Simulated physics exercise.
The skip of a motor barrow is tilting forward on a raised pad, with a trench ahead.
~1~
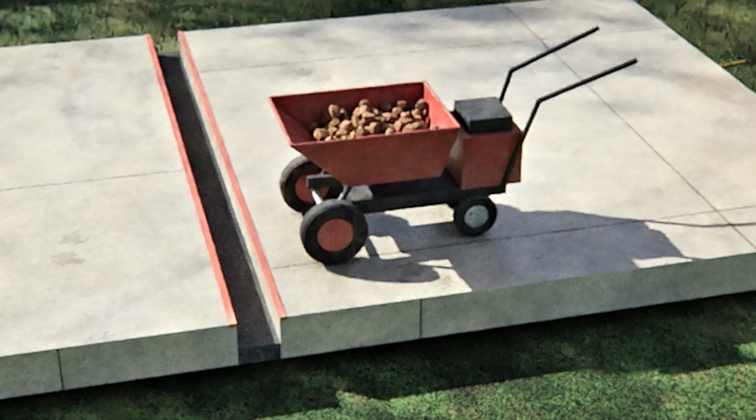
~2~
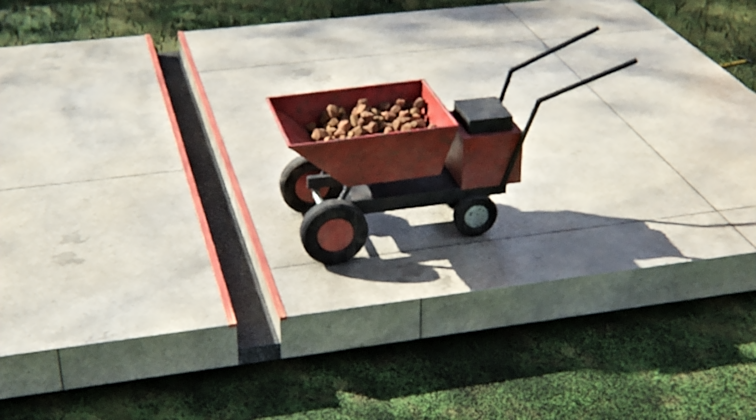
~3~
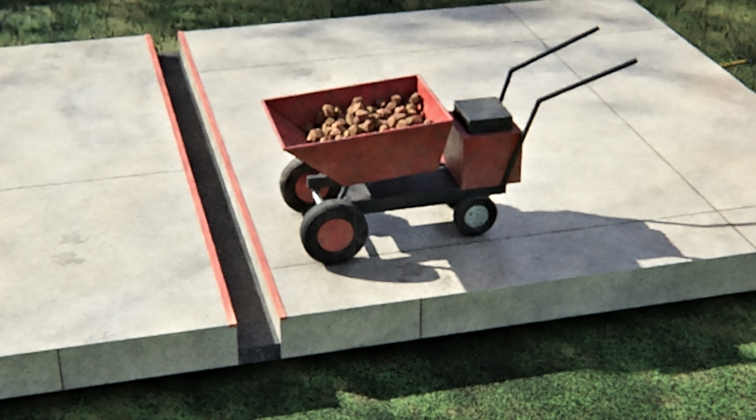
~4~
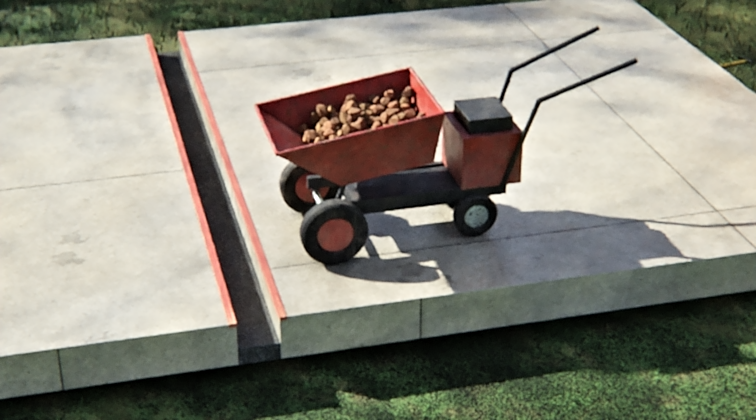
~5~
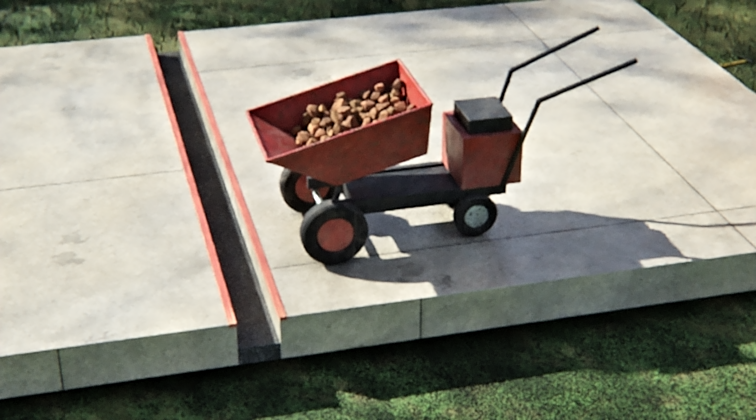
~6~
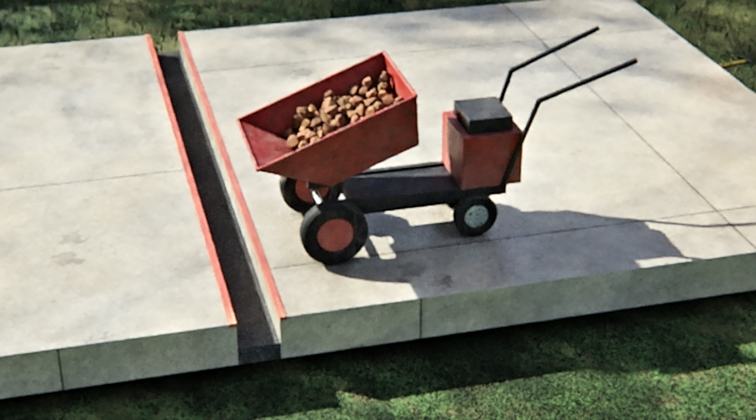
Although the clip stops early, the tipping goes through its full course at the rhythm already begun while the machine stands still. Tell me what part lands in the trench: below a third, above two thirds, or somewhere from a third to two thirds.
Share: Not reaching a third.
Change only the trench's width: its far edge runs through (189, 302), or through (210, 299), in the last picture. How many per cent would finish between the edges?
Lab note: Case 1 near 70 percent, case 2 near 40 percent.
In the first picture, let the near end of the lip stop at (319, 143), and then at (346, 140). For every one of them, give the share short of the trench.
That works out to 0 per cent for the first position and 10 per cent for the second.
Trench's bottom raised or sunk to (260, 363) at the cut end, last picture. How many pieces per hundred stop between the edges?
0 %.
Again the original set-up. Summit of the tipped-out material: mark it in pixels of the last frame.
At about (185, 237).
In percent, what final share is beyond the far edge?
Share: Near 85 %.
Soon, skip tipped steeply; all in the skip.
A while on, skip tipped steeply; about two thirds in the skip; about a third beyond it; a stray few falling.
Towards the end, skip tipped right over; a small part in the skip; a stray few in or heaped over the trench; most beyond it.
Finally, skip tipped right over; a small part in the skip; a stray few in or heaped over the trench; most beyond it.
